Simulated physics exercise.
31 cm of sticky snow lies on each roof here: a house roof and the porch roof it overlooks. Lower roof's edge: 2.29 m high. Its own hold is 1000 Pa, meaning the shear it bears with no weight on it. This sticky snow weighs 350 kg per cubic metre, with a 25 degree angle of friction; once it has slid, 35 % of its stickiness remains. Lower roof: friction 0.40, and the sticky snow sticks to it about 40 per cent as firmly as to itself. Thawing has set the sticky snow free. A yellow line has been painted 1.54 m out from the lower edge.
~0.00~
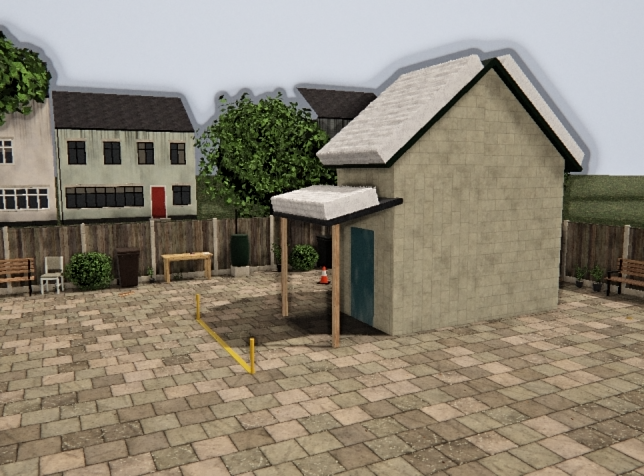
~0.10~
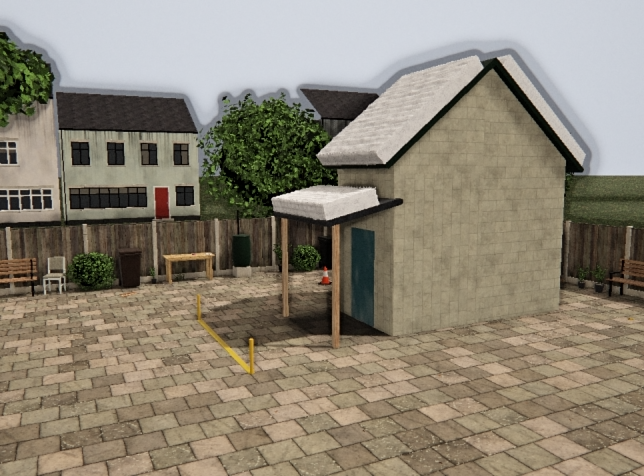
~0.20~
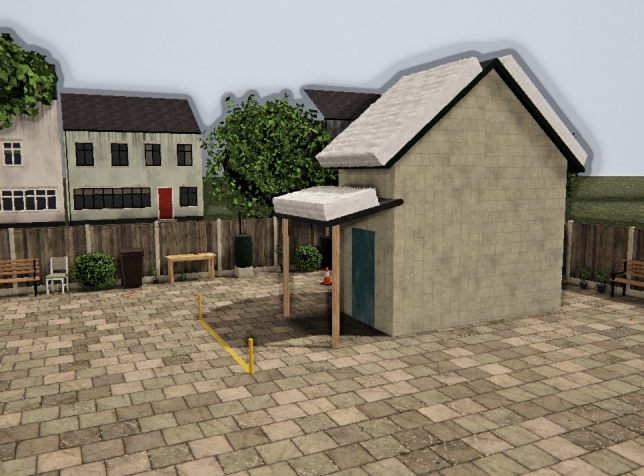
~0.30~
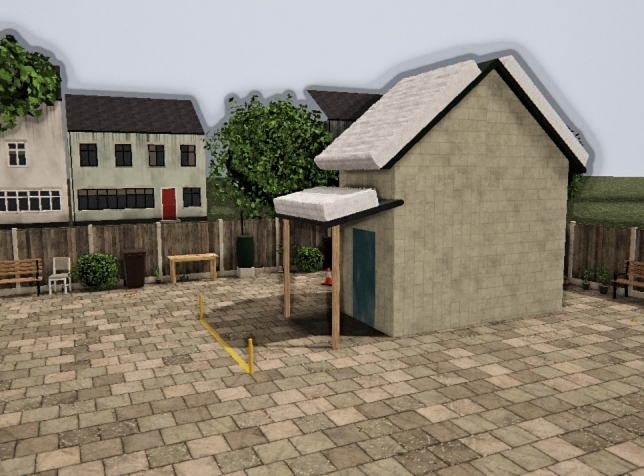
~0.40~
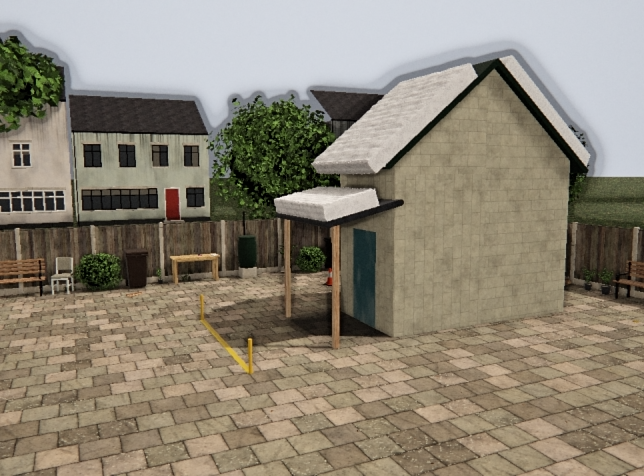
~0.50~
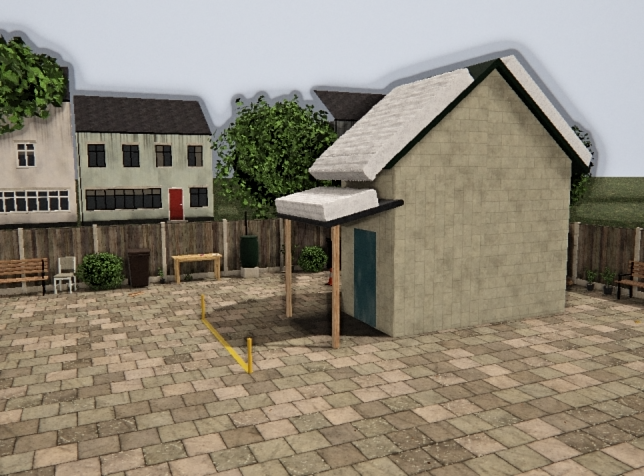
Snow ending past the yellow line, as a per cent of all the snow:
Roughly 25 %.
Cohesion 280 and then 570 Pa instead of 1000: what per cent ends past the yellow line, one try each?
About 50 % first, about 40 % second.
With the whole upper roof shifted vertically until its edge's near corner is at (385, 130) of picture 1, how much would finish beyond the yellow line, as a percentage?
Share past the line: About 50 %.
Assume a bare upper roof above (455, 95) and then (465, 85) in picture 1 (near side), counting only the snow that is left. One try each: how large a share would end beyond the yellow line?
About 7 per cent the first time and about 14 per cent the second.
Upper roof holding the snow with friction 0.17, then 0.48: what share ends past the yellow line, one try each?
I'd say 40 %, followed by 8 %.
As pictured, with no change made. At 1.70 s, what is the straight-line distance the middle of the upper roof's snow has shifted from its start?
Roughly 3.2 m.
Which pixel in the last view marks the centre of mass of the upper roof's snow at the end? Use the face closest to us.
Somewhere about (264, 323), I'd say.
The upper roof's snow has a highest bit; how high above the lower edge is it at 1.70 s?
About 0.9 m.
After 1.05 s, none is below the lower edge and 0 % is past the line.
After 1.70 s, 30 % is below the lower edge and 0 % is past the line.
After 2.35 s, 66 % is below the lower edge and 22 % is past the line.
After 3.00 s, 73 % is below the lower edge and 25 % is past the line.
After 3.80 s, at the end, 73 % is below the lower edge and 25 % is past the line.
